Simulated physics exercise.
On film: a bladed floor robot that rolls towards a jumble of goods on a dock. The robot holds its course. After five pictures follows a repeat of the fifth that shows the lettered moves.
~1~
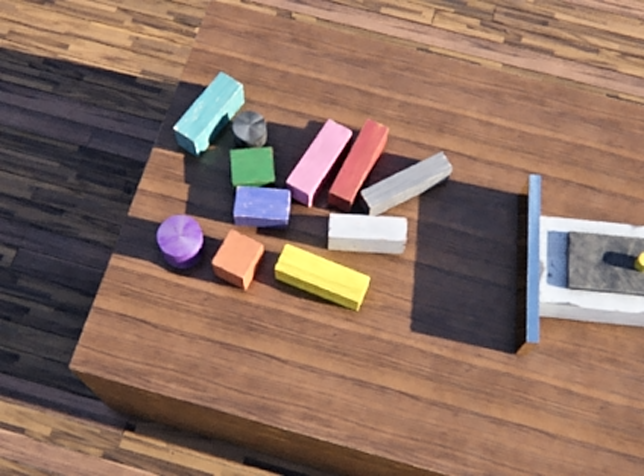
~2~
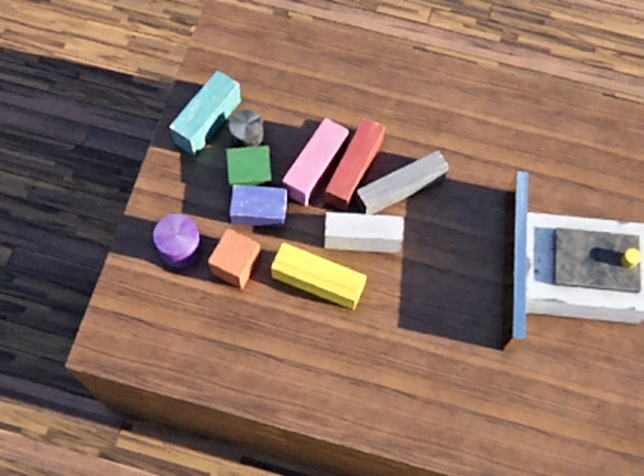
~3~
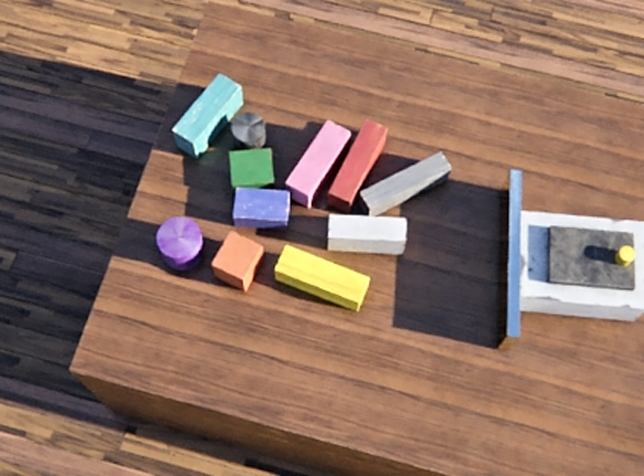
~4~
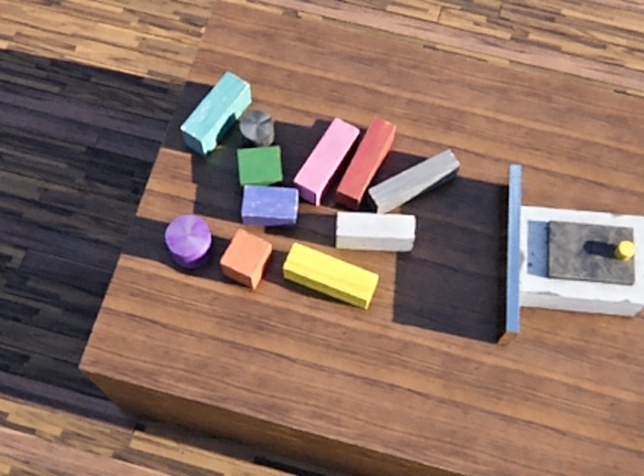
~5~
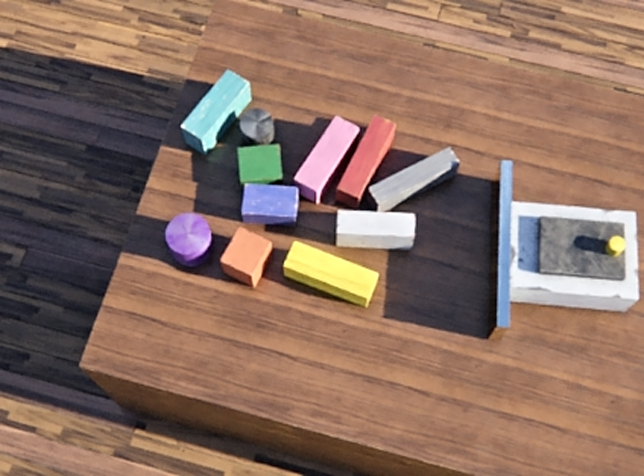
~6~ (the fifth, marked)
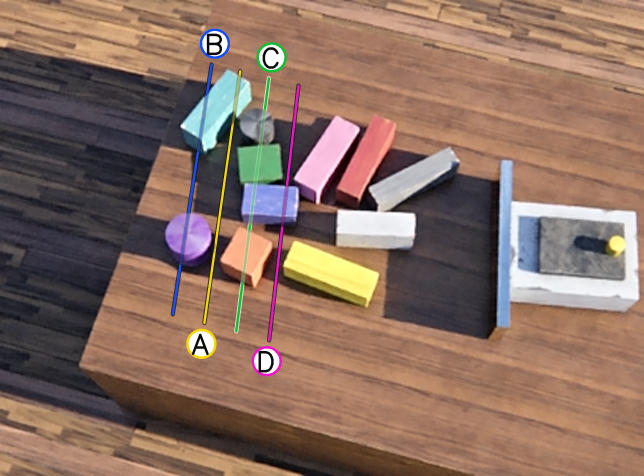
We see a cluster of colourful blocks and cylinders resting on a wooden platform while a white machine with a wide blue blade edges slowly left towards them from the right, the objects staying in place untouched.
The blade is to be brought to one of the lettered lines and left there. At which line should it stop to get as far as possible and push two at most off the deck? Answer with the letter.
At C, and not beyond.
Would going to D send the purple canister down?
By then, no.
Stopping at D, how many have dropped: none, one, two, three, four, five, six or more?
In all, none.
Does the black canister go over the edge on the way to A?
By then, yes.
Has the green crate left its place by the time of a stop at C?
By then, yes.
On the marked copy, A at (223, 190); B at (193, 183); C at (253, 198); D at (285, 206).
Taking C. A third of the way, robot (482, 224); grey bar (389, 174); white bar (367, 228).
Two thirds of the way, robot (393, 202); purple canister (169, 237); black canister (240, 127).
When it is over, robot (324, 184); purple canister over the edge; turquoise bar over the edge; two fallen.
As for the rest, A drops six; B drops eight; D is within the limit but short.
